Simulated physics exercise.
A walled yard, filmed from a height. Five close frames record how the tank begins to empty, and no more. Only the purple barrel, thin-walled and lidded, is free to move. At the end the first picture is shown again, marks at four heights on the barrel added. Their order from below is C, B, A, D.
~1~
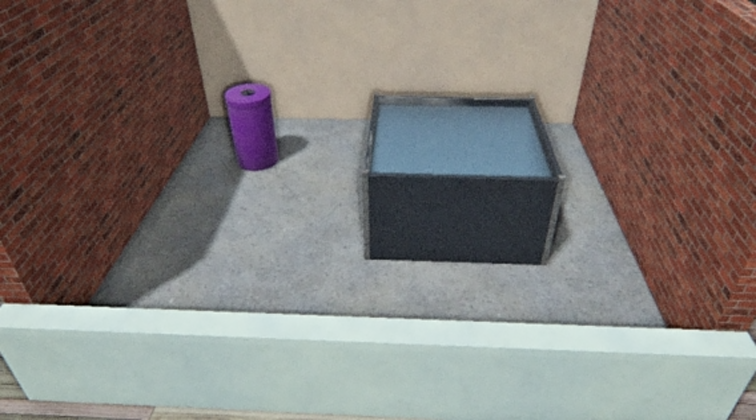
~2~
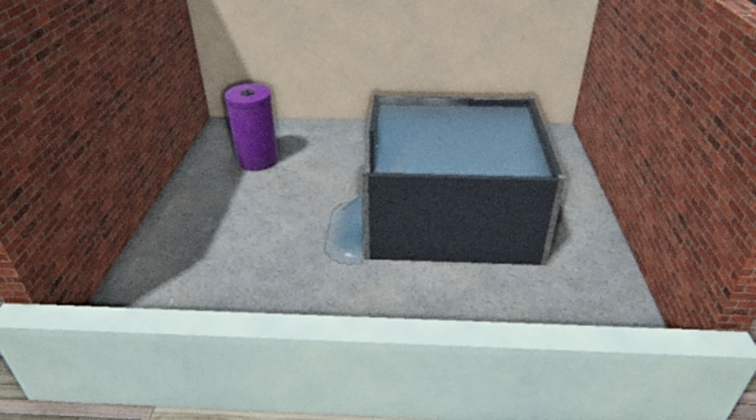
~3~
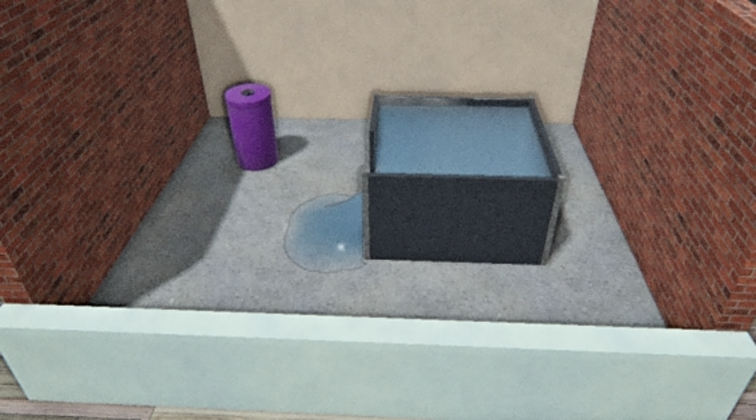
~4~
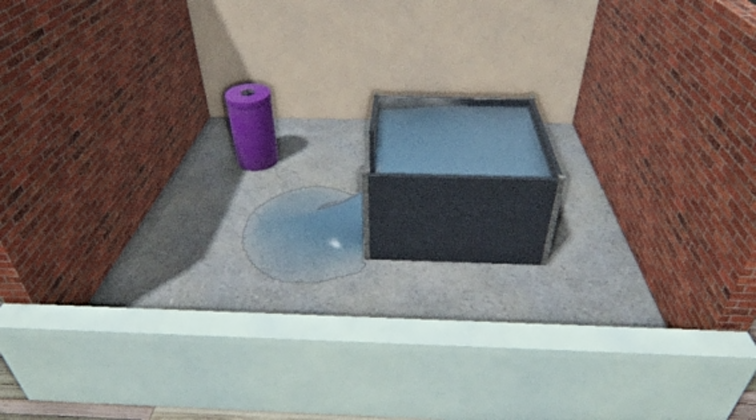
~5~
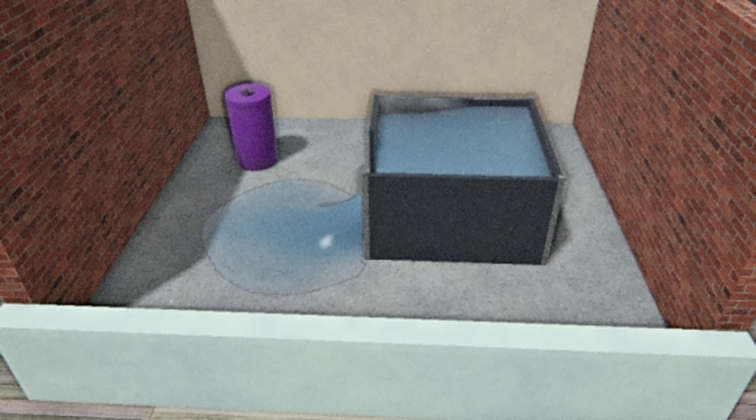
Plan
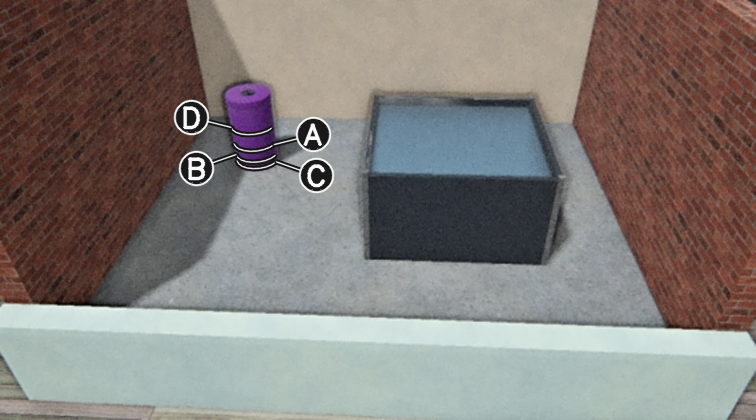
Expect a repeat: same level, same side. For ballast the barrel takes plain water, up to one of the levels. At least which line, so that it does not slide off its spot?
A.
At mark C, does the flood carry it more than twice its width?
Yes, it does.
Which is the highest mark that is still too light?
B.
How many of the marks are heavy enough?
Two.
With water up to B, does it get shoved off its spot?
Yes, it does.
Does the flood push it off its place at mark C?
Yes, that goes wrong.
On the marked copy, A at (250, 151); B at (252, 162); C at (253, 168); D at (247, 134); from the bottom up C, B, A, D.
With A, it does not move.
With B, it is pushed about its own width away.
With C, it is pushed about 7 times its own width away.
With D, it does not move.
